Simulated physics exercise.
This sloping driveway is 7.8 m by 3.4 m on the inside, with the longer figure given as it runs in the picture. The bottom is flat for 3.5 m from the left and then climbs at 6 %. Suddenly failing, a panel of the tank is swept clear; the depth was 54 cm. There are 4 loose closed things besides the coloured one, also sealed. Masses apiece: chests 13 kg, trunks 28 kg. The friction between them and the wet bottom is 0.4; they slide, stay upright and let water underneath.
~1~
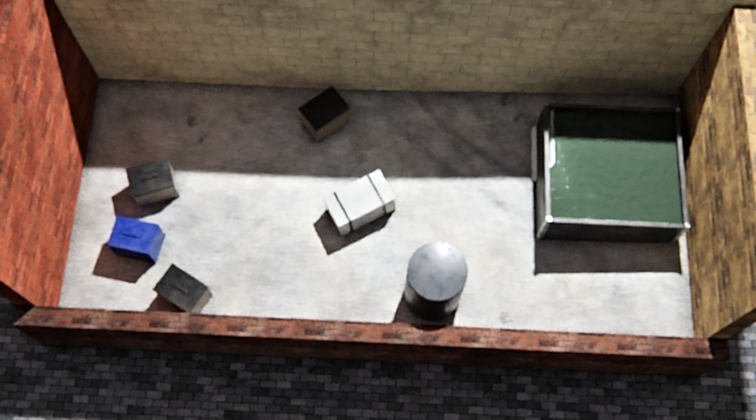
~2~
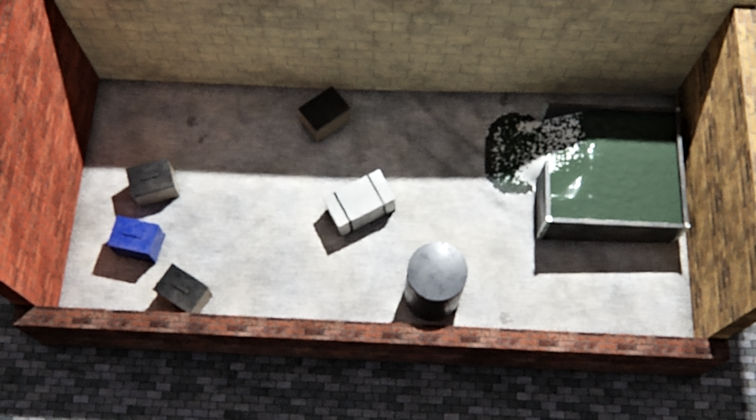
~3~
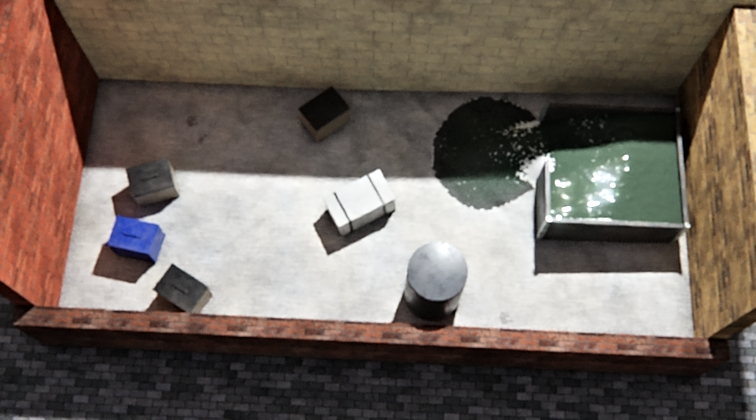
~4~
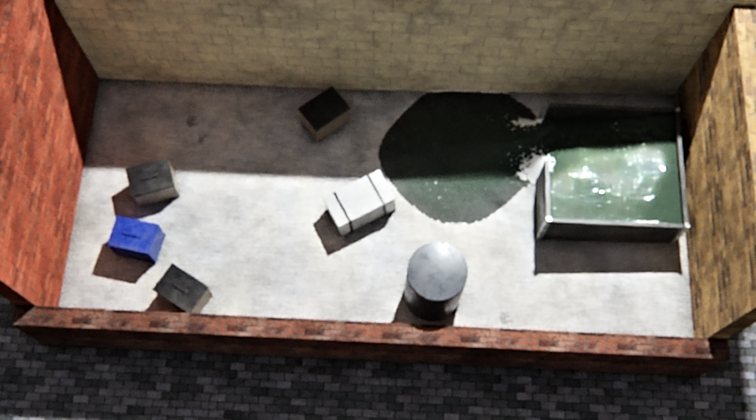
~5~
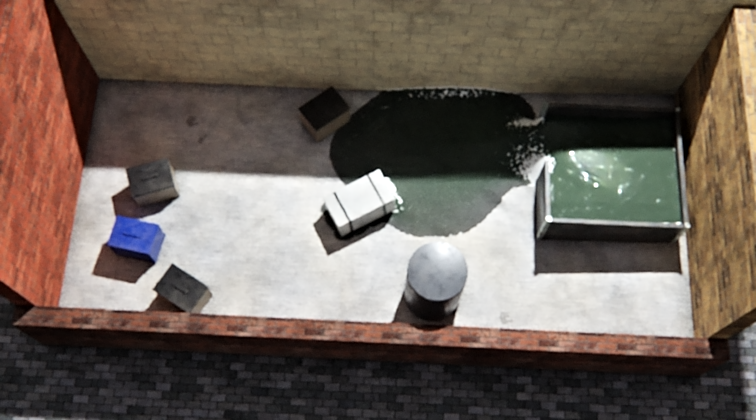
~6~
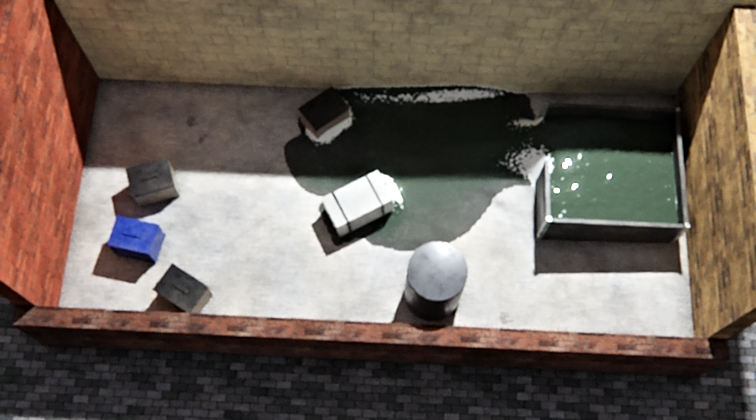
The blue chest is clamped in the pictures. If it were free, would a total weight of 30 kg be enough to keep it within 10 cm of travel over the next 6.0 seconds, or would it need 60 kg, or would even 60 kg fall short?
It needs the heavier weight.
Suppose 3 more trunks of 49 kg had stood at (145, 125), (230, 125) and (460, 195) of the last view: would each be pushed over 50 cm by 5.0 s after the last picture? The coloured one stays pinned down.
In the order asked: Crosses the line, crosses the line, stays inside the line.
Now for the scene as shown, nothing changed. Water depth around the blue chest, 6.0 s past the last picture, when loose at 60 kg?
Roughly 9 cm.
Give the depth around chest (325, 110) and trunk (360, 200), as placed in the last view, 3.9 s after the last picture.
Close to 15 and 4 centimetres.
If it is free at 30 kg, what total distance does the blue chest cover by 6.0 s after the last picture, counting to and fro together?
Total path: Roughly 40 cm.
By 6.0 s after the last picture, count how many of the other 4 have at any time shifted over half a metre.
Tally: 4.
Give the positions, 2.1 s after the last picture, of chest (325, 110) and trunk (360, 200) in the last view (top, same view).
Roughly (89, 127), then roughly (267, 231).
Then, 0.4 s after the last picture the blue chest would be 0 cm from its start with 30 kg and 0 cm from its start with 60 kg; 0 cm of water round it then.
Then, 2.1 s after the last picture the blue chest would be 0 cm from its start with 30 kg and 0 cm from its start with 60 kg; 4 cm of water round it then.
Then, 3.9 s after the last picture the blue chest would be 8 cm from its start with 30 kg and 0 cm from its start with 60 kg; 10 cm of water round it then.
Then, 6.0 s after the last picture the blue chest would be 40 cm from its start with 30 kg and 0 cm from its start with 60 kg; 9 cm of water round it then.
